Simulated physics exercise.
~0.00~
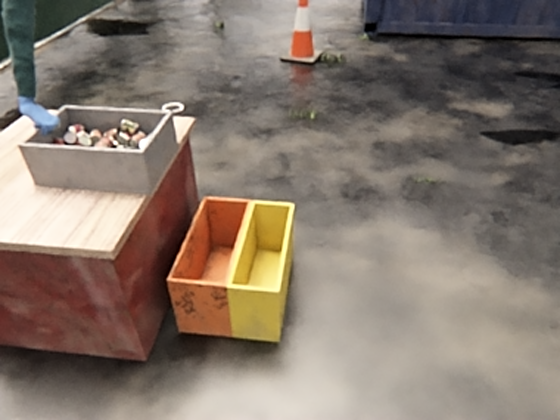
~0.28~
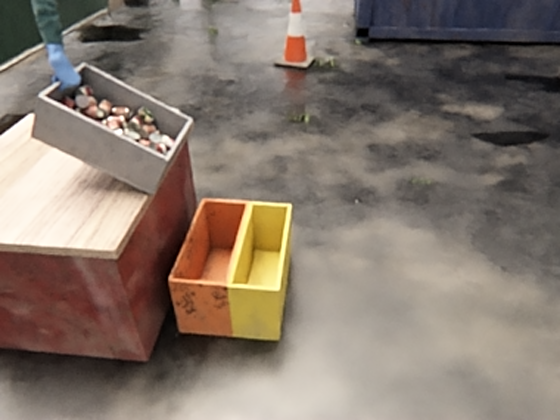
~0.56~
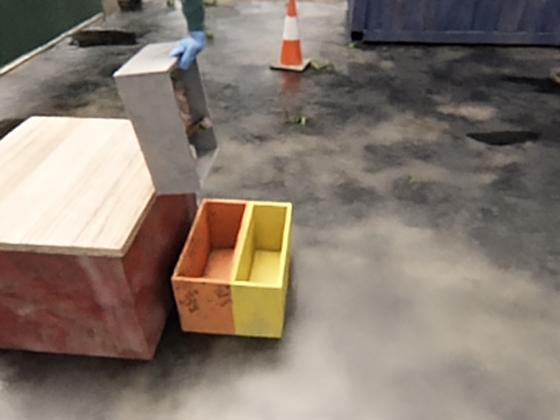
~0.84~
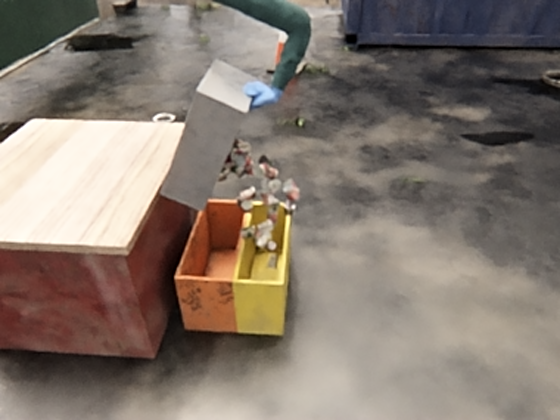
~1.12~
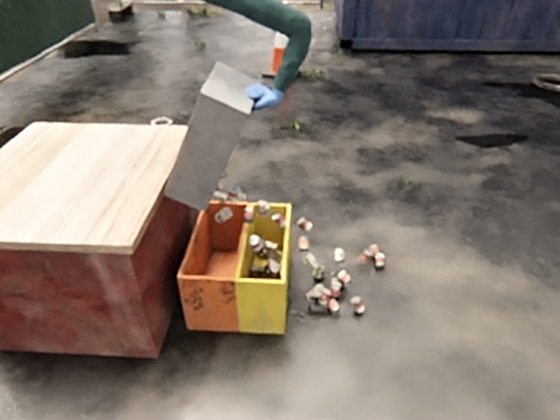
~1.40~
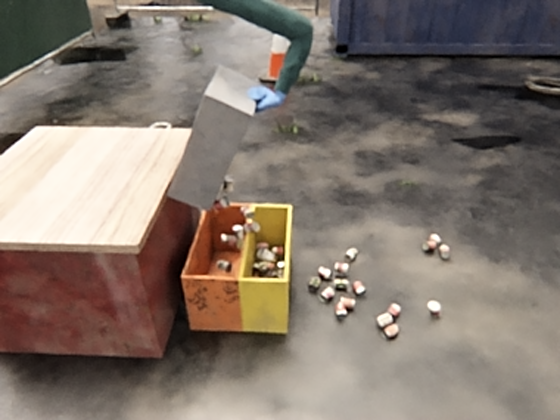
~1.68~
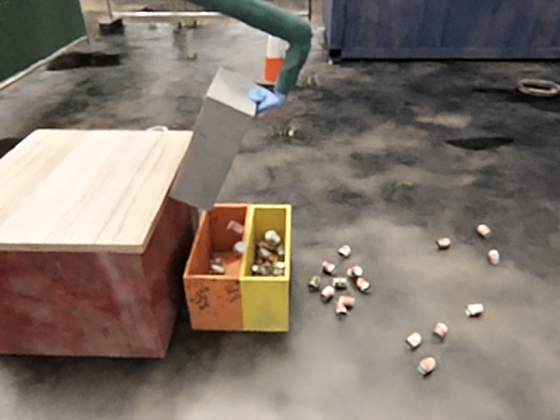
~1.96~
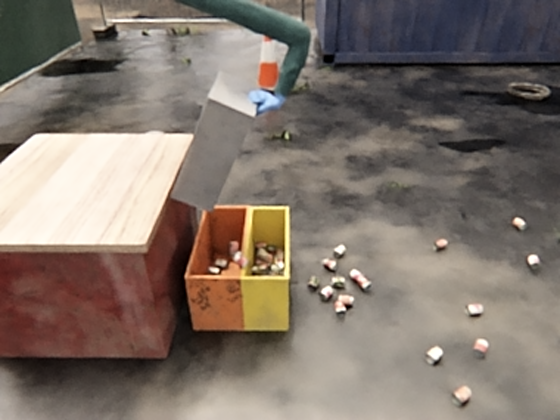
A gloved hand tips a grey crate, spilling small tins into two bins and beyond.
